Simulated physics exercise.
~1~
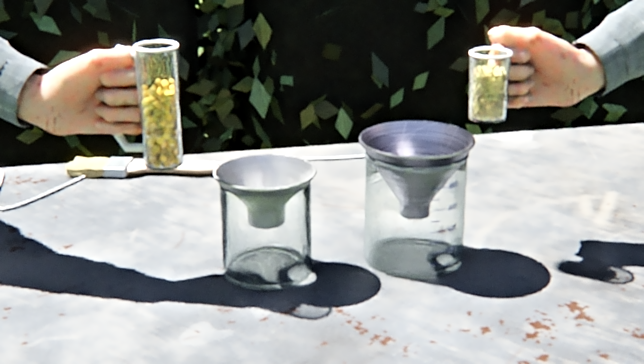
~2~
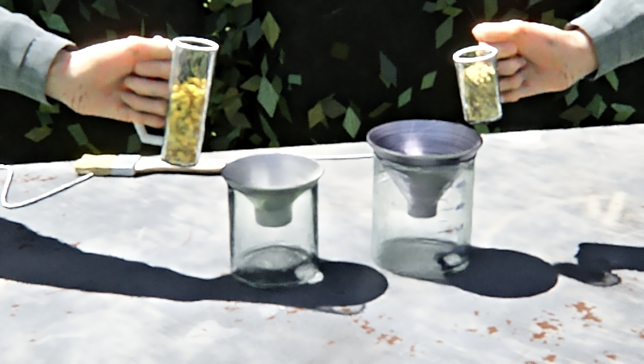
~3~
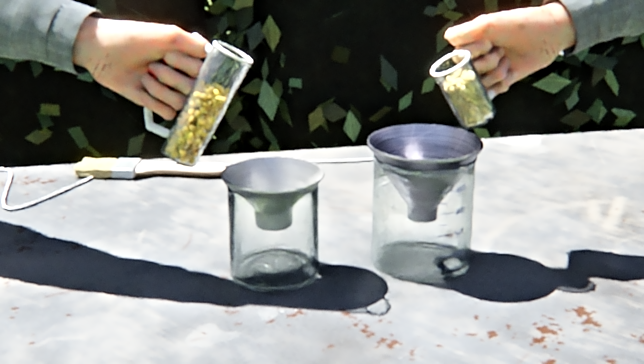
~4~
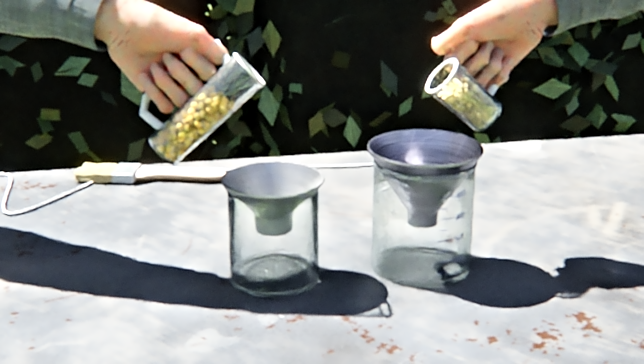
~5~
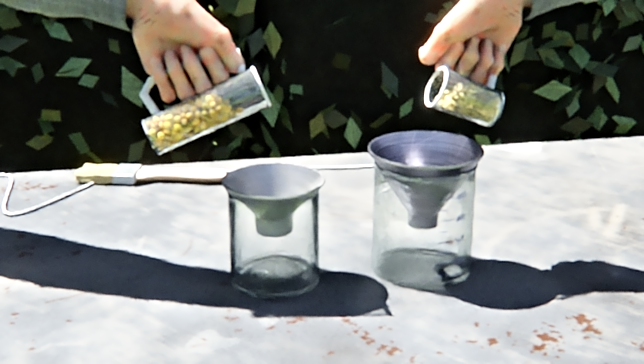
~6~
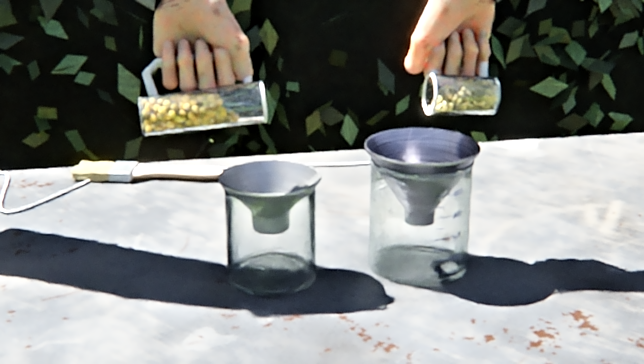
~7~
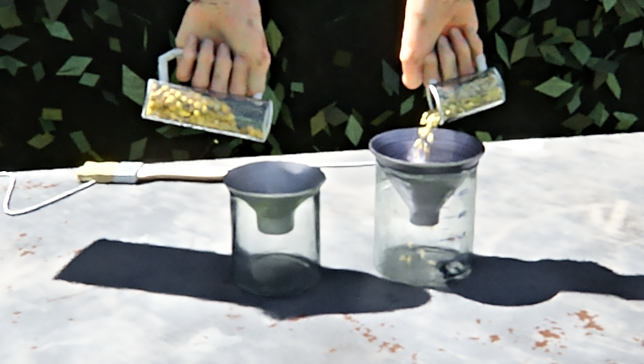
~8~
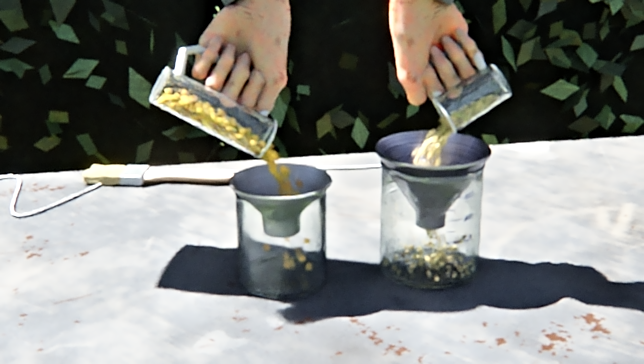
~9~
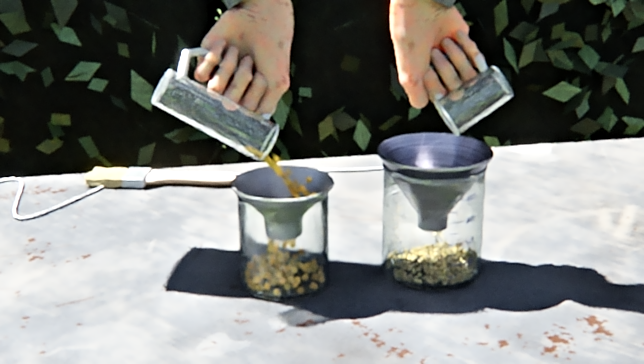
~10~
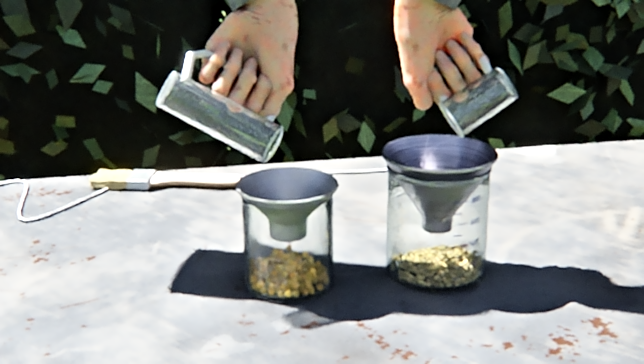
The footage shows two hands tilting glass cups of small yellowish pieces over funnels set in clear jars on a sunlit table. The right cup starts pouring first, then the left, and both loads pass through the funnels, ending in the jars with the cups emptied.
